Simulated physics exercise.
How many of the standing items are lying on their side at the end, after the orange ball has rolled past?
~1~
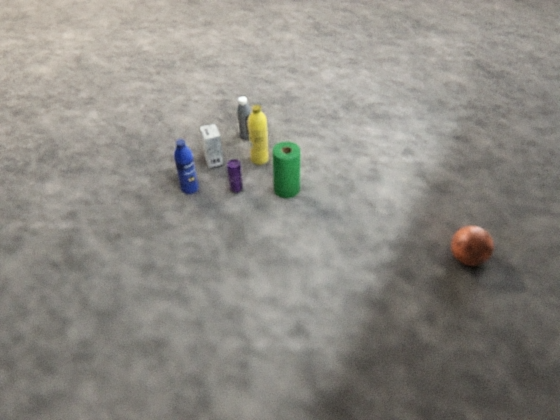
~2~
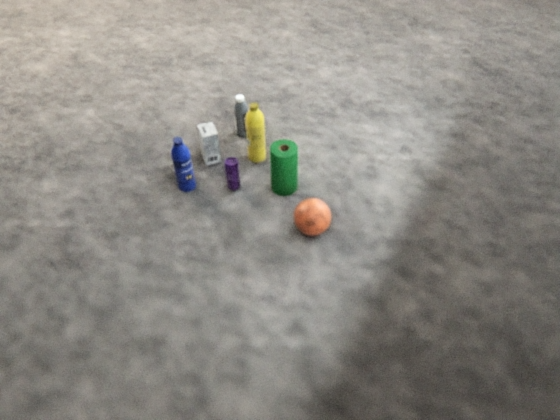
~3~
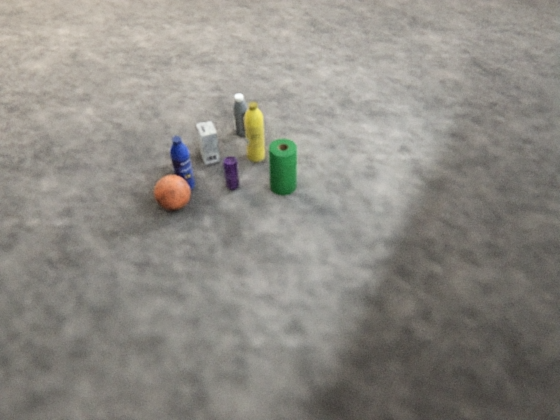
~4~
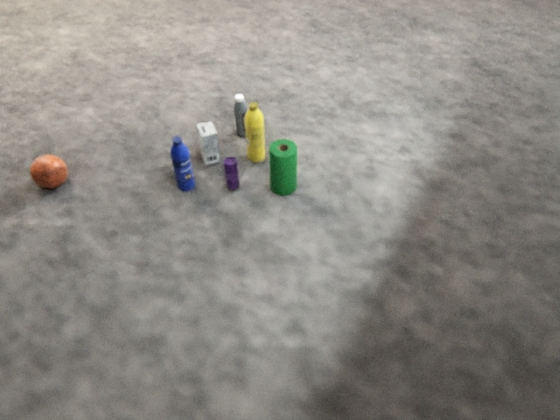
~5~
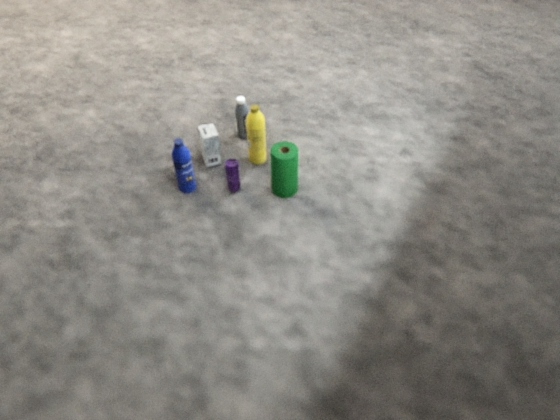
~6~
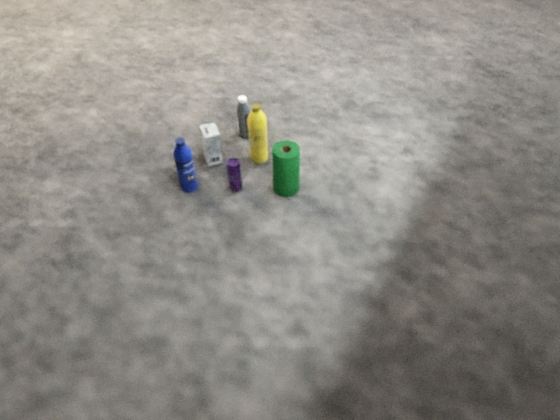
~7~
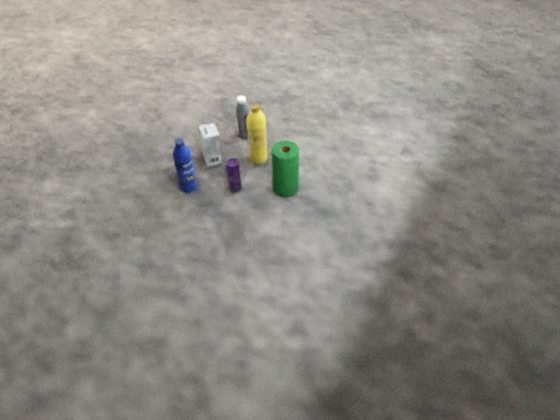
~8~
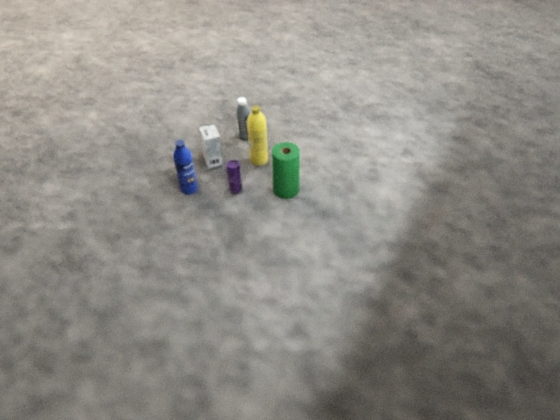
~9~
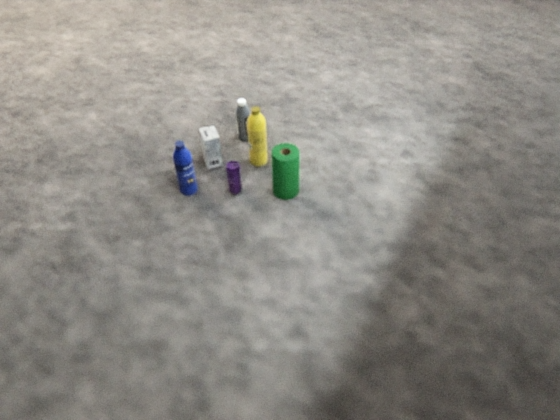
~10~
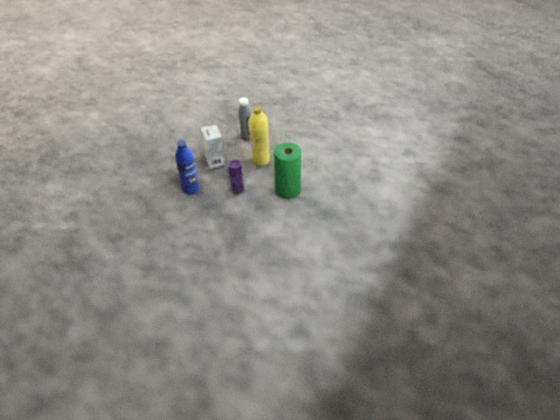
None of them are lying on their side. The green roll, purple can, white carton and the yellow, blue and grey bottles all remain upright.
